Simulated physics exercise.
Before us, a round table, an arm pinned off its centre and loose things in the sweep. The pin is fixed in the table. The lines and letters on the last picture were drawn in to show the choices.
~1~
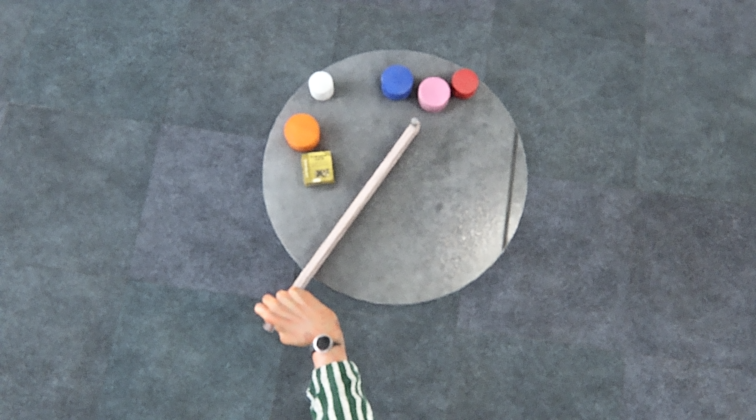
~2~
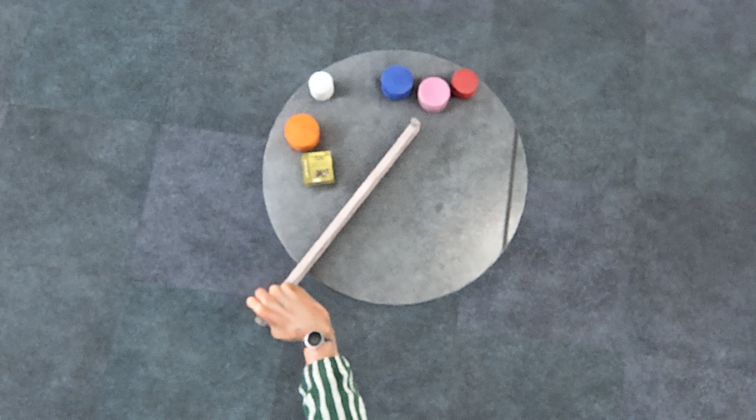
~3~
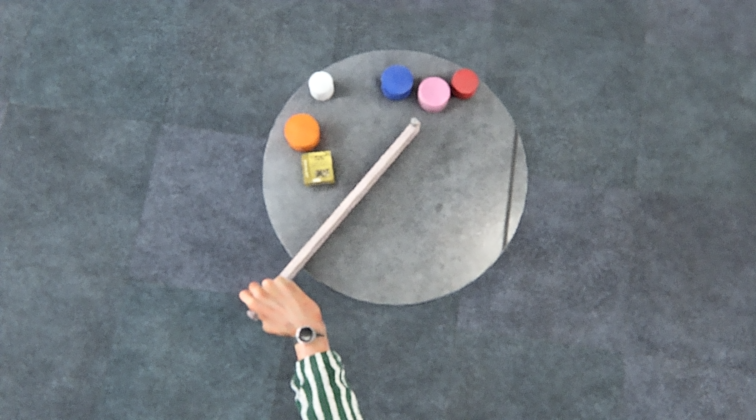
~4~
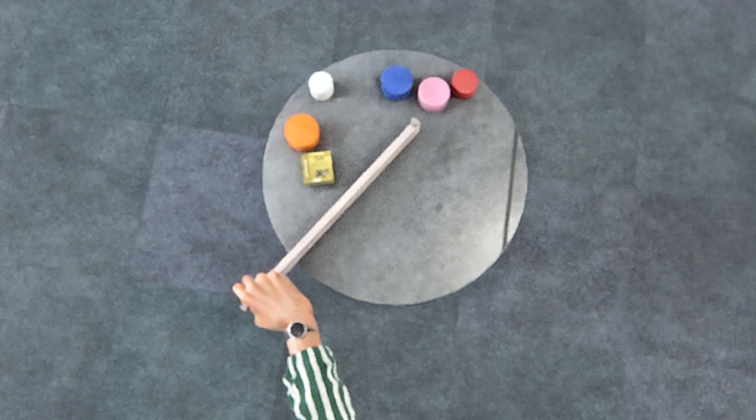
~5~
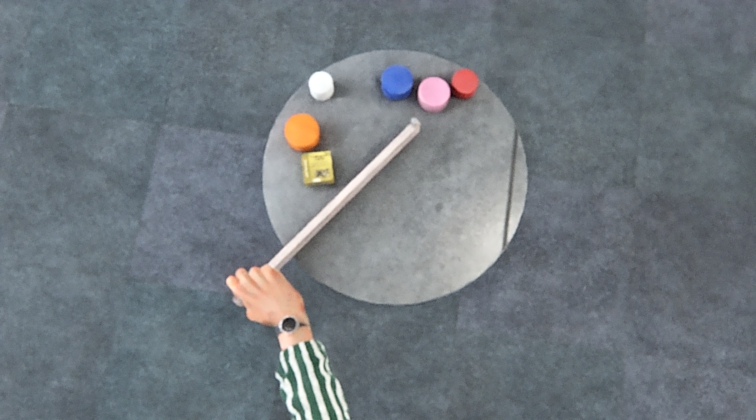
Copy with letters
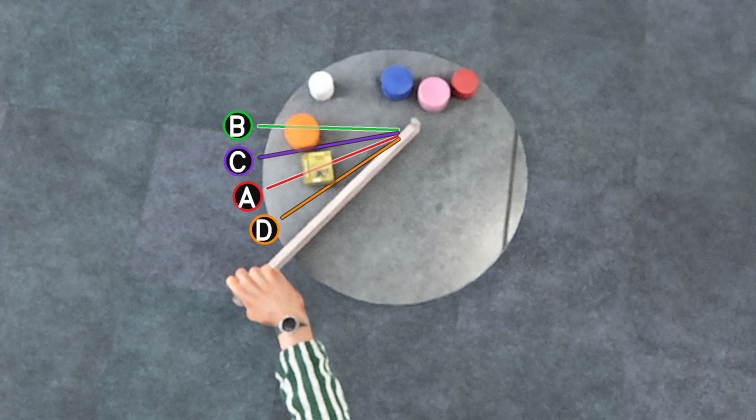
A hand in a green-and-white striped sleeve gripped the lower end of a pale rod across a round grey table and swung it slightly left, while the colourful lids and yellow packet stayed put.
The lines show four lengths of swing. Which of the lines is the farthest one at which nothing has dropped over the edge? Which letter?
It should halt at C.
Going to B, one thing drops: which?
The orange pot goes over.
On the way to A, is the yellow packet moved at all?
Yes.
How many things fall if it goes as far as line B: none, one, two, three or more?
In all, one.
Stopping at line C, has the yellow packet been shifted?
By then, yes.
On the copy, A at (333, 162); B at (329, 128); C at (329, 145); D at (341, 178).
On C. First, arm (345, 166); yellow packet (314, 165); white tin (322, 86).
Then, arm (337, 150); orange pot (296, 117); yellow packet (302, 147).
Finally, arm (334, 139); orange pot (293, 103); yellow packet (301, 133); nothing has fallen.
By contrast, A is safe but short; B drops the orange pot; D is safe but short.
